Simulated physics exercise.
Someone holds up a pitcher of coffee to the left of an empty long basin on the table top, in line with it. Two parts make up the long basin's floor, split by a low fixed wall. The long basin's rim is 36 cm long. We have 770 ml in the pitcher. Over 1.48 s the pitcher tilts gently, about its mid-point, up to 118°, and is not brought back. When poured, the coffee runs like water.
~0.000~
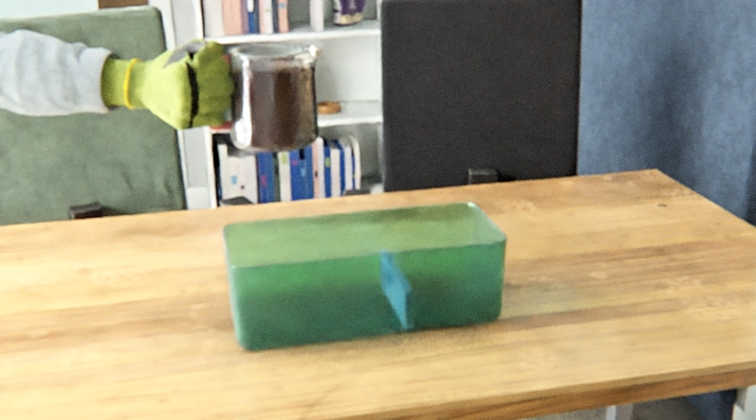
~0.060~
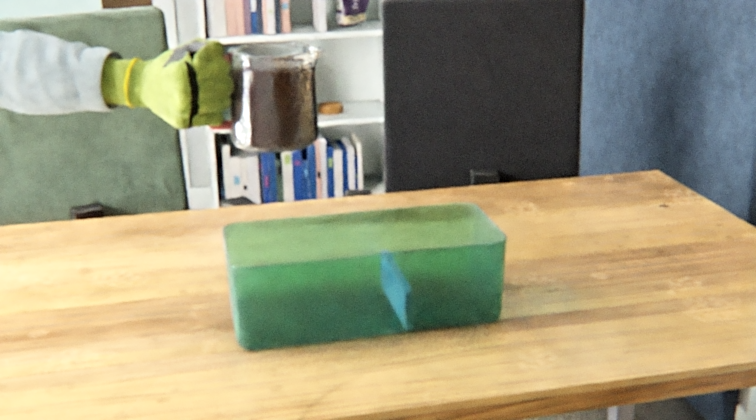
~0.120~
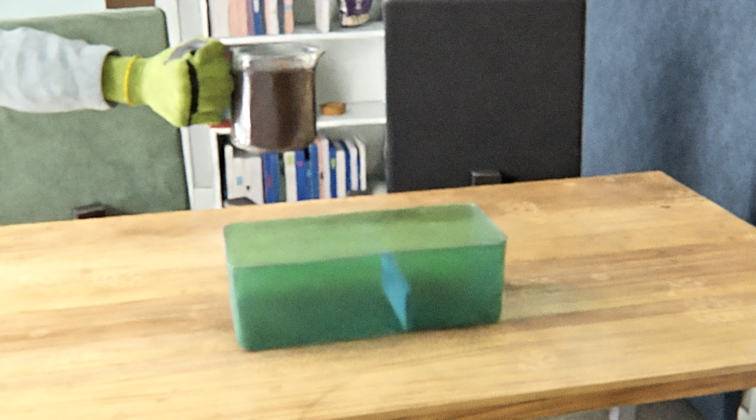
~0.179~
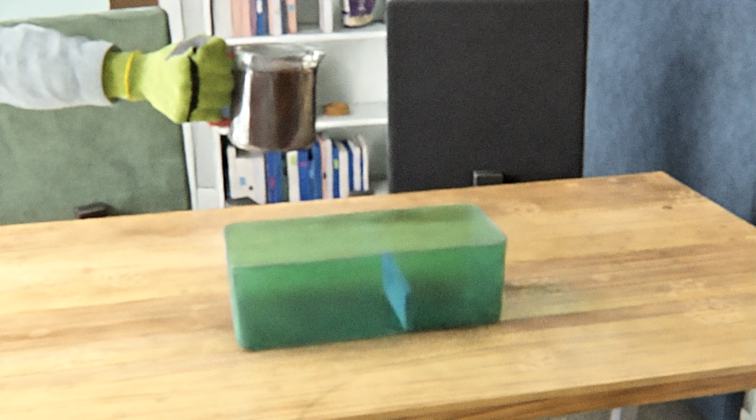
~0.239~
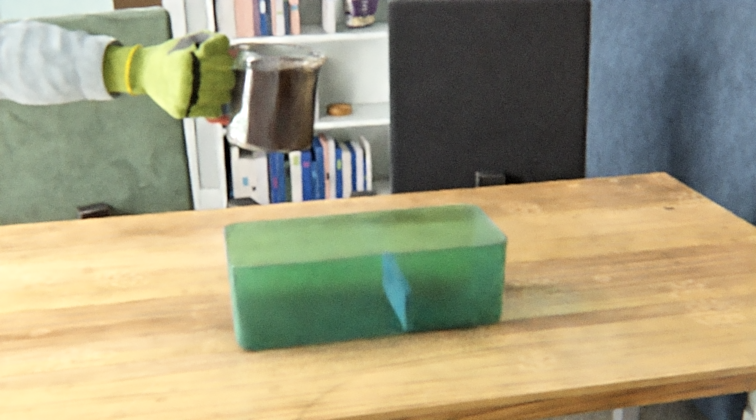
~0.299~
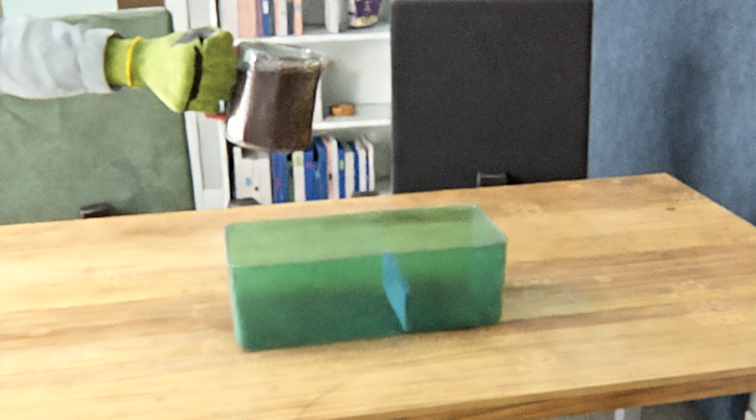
A translucent green, box-shaped basin with a blue upright divider sits on a light wooden table, seen from slightly above, with dark and green chairs, a white bookshelf and a blue wall or curtain behind. At upper left, a grey-sleeved arm in a yellow-green glove holds a clear pitcher of dark coffee. The hand keeps the pitcher level, then slowly tilts it slightly rightward, while the view barely shifts.
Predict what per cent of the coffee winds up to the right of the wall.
Roughly 50 per cent is past the wall.
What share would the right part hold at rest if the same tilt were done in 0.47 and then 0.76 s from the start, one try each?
The first try gives around 15 percent, the second around 25 percent.
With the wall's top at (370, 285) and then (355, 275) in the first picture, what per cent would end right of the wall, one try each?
In order, 80 and 90 per cent.
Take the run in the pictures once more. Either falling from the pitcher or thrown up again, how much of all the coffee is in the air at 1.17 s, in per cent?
Airborne fraction: Approx. 22 %.
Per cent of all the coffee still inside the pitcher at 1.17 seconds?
About 20 per cent.
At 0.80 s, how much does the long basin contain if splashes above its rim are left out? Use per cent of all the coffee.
Estimate - around 5 in a hundred parts.
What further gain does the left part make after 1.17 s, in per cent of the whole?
Around 34 in a hundred.
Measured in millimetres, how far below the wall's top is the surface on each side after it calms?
I'd say some 42 mm on the left and some 34 mm on the right.
By 0.80 s the tilt is 67° and 79 per cent is still to pour, 2 is left of the wall and 3 right of it.
By 1.17 s the tilt is 106° and 20 per cent is still to pour, 14 is left of the wall and 45 right of it.
By 1.56 s the tilt is 118° and 0 per cent is still to pour, 47 is left of the wall and 50 right of it.
By 1.98 s the tilt is 118° and 0 per cent is still to pour, 48 is left of the wall and 50 right of it.
At rest 48 per cent lies left of the wall, 50 right of it and 2 outside.
